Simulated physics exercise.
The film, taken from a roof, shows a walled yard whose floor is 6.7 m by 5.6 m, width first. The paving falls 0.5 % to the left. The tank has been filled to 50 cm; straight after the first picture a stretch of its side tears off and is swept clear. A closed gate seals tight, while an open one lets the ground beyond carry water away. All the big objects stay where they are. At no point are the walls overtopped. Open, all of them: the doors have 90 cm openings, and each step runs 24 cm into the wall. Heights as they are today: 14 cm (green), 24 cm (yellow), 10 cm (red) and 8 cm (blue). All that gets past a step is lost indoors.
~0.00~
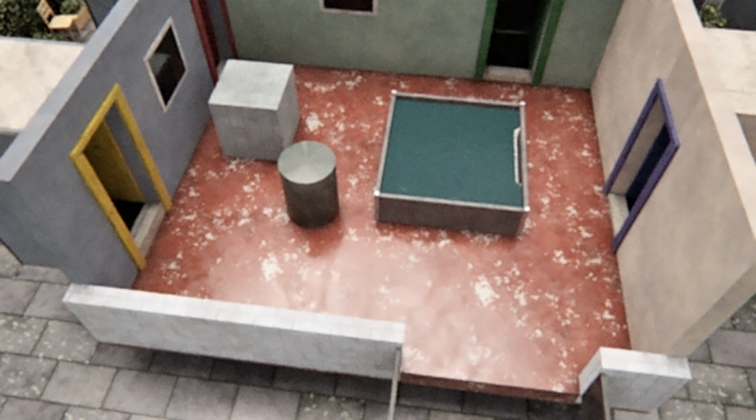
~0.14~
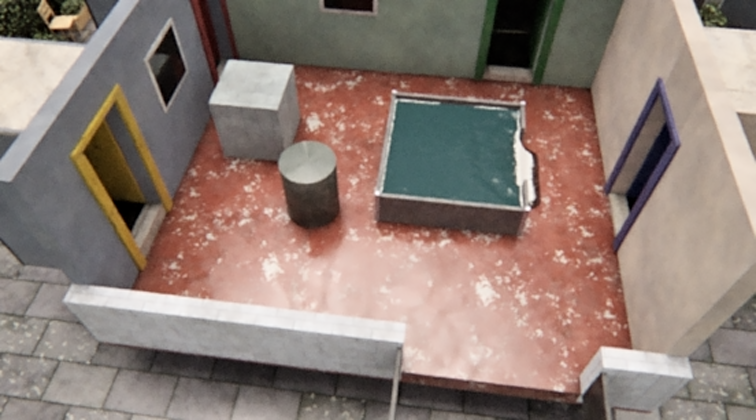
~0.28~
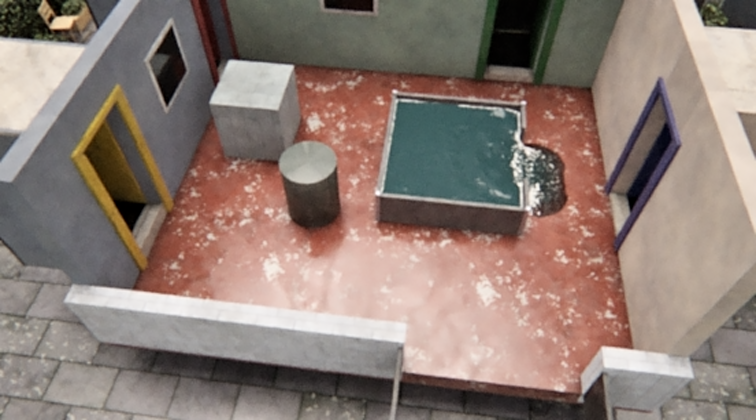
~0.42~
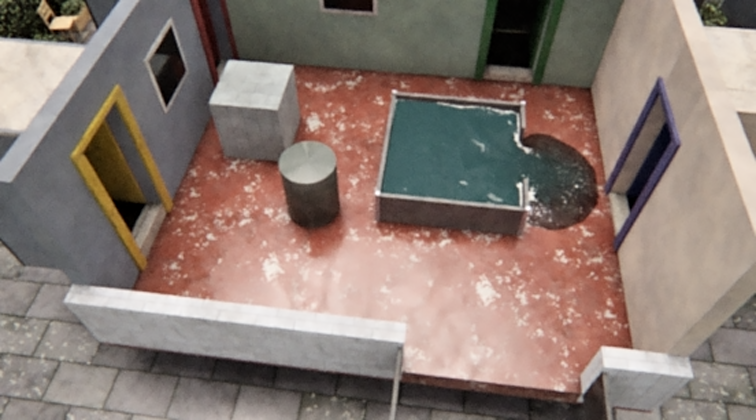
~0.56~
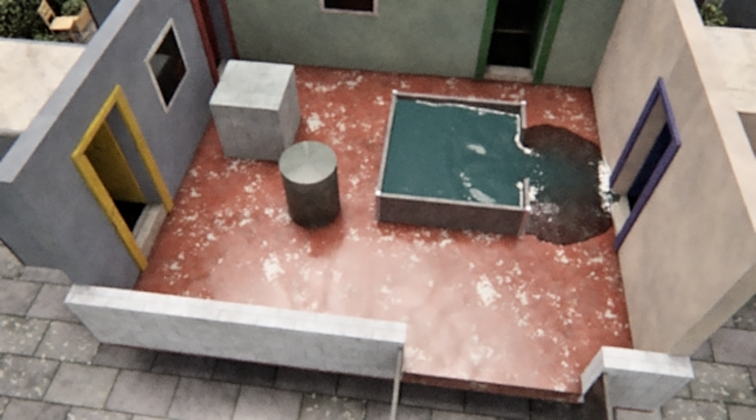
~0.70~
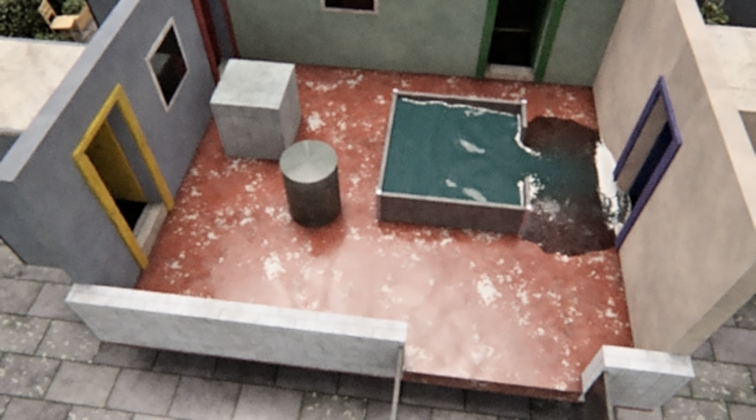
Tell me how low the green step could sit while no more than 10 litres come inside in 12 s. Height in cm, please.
At least 8.5 cm or so.
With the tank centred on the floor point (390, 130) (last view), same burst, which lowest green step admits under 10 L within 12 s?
At least some 11.0 centimetres tall.
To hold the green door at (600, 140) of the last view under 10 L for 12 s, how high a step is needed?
Minimum: Close to 21 cm.
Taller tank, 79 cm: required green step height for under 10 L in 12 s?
The step would need to be some 14.5 cm high.
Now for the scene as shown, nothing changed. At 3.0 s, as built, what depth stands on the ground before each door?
Centimetres: Green = 11, yellow = 0, red = 0, blue = 20.
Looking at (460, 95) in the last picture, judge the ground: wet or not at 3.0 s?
At that moment it's submerged.
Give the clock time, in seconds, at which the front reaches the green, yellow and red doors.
Arrival times - green: 2.0 s; yellow: 8.0 s; red: 5.0 s.
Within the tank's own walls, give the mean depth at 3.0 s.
About 26 cm.
After 1.4 s water covers 15 % of the floor, deepest (34 cm) near (595, 181); it has not reached the green door.
After 3.0 s water covers 30 % of the floor, deepest (26 cm) near (592, 93); 11 cm at the green door, 0 litres in over its 14 cm step.
After 12.0 s water covers 95 % of the floor, deepest (8 cm) near (121, 318); 4 cm at the green door, 0 litres in over its 14 cm step.
At the green door as built, the water arrived by 2.0 s and peaked near 11 cm at 3.2 s.
With a step of 7.5 cm, 15 litres would have come in within the 12 s; with 10 cm, 4 litres. So under 10 litres takes about 8.5 cm.
